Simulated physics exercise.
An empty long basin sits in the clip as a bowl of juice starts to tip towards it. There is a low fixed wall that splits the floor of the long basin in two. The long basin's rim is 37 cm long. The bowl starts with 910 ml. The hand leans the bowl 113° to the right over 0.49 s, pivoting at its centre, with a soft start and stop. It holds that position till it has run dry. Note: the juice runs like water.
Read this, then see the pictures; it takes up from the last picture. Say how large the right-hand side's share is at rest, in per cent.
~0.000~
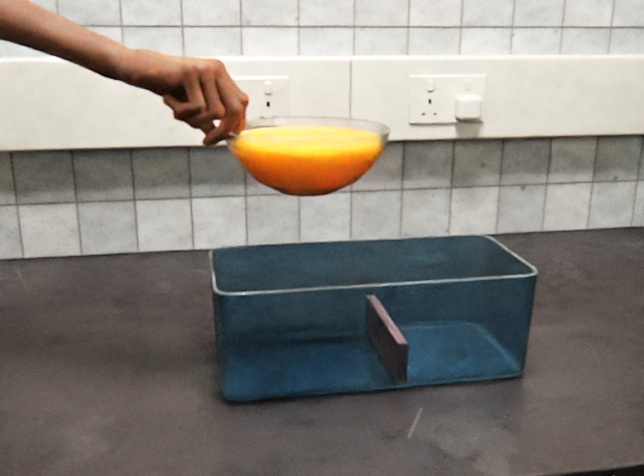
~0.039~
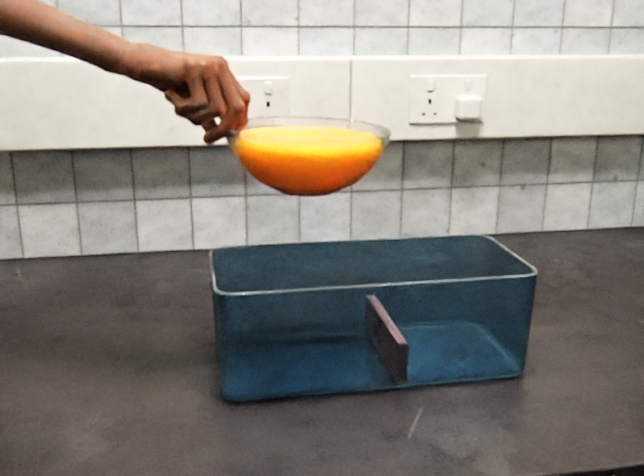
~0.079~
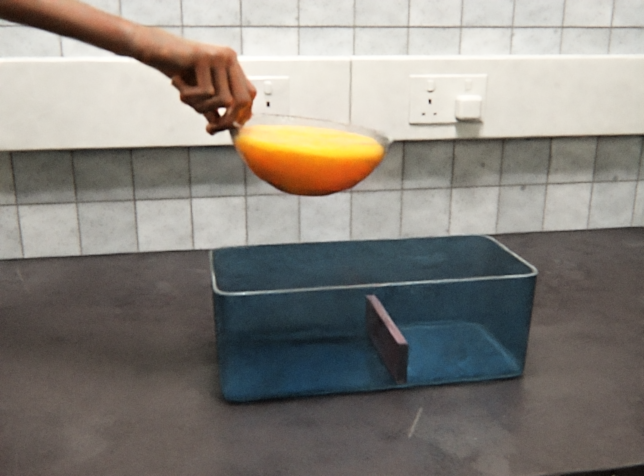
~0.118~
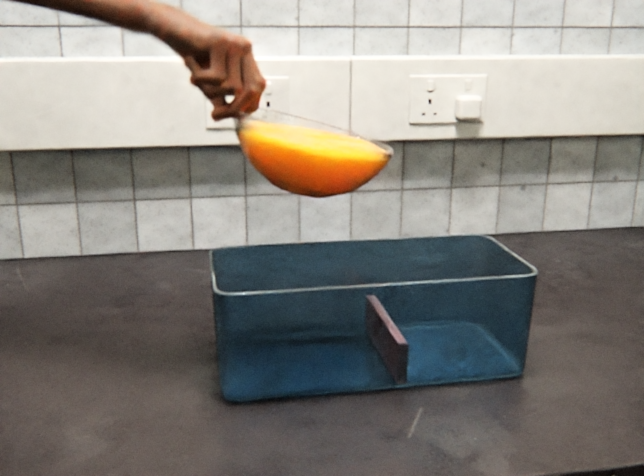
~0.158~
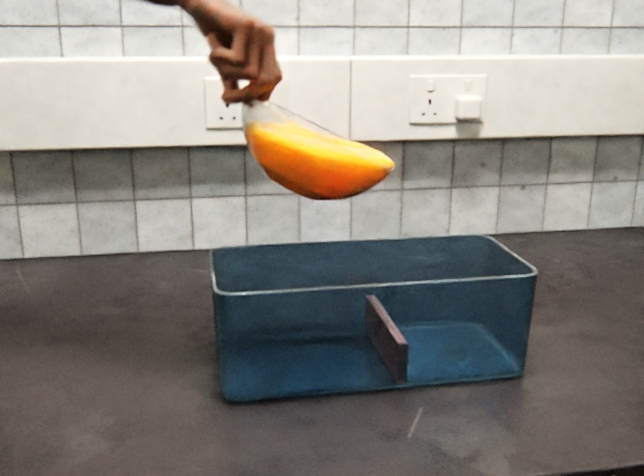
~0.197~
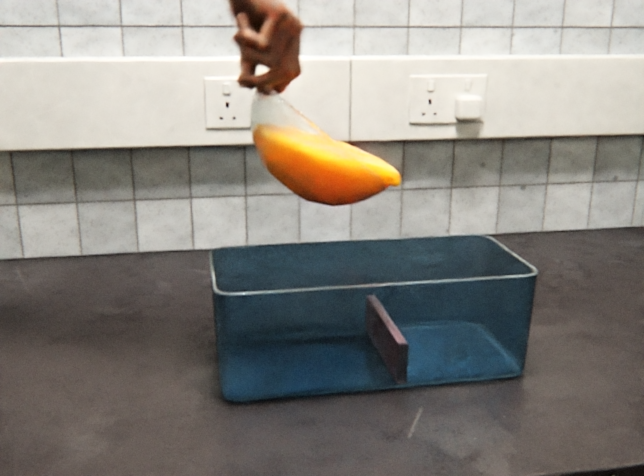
Its share is roughly 63 per cent.
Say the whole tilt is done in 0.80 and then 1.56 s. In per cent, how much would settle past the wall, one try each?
In order, 75 and 90 per cent.
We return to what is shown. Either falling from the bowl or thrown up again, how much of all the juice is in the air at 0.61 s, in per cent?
Roughly 22 per cent.
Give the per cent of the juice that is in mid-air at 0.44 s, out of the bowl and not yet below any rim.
About 7 per cent.
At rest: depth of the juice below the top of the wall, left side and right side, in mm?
Looks like roughly 42 mm on the left and roughly 28 mm on the right.
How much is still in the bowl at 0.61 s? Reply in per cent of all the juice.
I'd say some 0 per cent remains.
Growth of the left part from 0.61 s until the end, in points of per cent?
It comes to some 10 per cent.
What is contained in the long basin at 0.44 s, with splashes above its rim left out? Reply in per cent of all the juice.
92 %, more or less.
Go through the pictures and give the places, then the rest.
In the first frame, it leans 0°; its right rim is at (386, 128); the juice meets the walls at (229, 139) and (380, 136); the long basin's rim runs from (213, 271) to (512, 254); the wall's top is at (385, 318).
In the second frame, it leans 2°; its right rim is at (387, 130); the juice meets the walls at (230, 138) and (381, 137).
In the third frame, it leans 7°; its right rim is at (388, 138); the juice meets the walls at (232, 133) and (382, 142).
In the fourth frame, it leans 15°; its right rim is at (390, 150); the juice meets the walls at (237, 126) and (385, 148).
In the fifth frame, it leans 27°; its right rim is at (388, 166); the juice meets the walls at (245, 122) and (377, 152); 2 per cent is over the edge.
In the sixth frame, it leans 39°; its right rim is at (383, 184); the juice meets the walls at (254, 125) and (361, 156); 10 per cent is over the edge.
After 0.44 s the tilt is 109° and 0 per cent is still to pour, 22 is left of the wall and 71 right of it.
After 0.61 s the tilt is 113° and 0 per cent is still to pour, 22 is left of the wall and 54 right of it.
After 0.79 s the tilt is 113° and 3 per cent is still to pour, 24 is left of the wall and 59 right of it.
After 0.99 s the tilt is 113° and 0 per cent is still to pour, 32 is left of the wall and 63 right of it.
In the end 32 per cent lies left of the wall, 63 right of it and 5 outside.
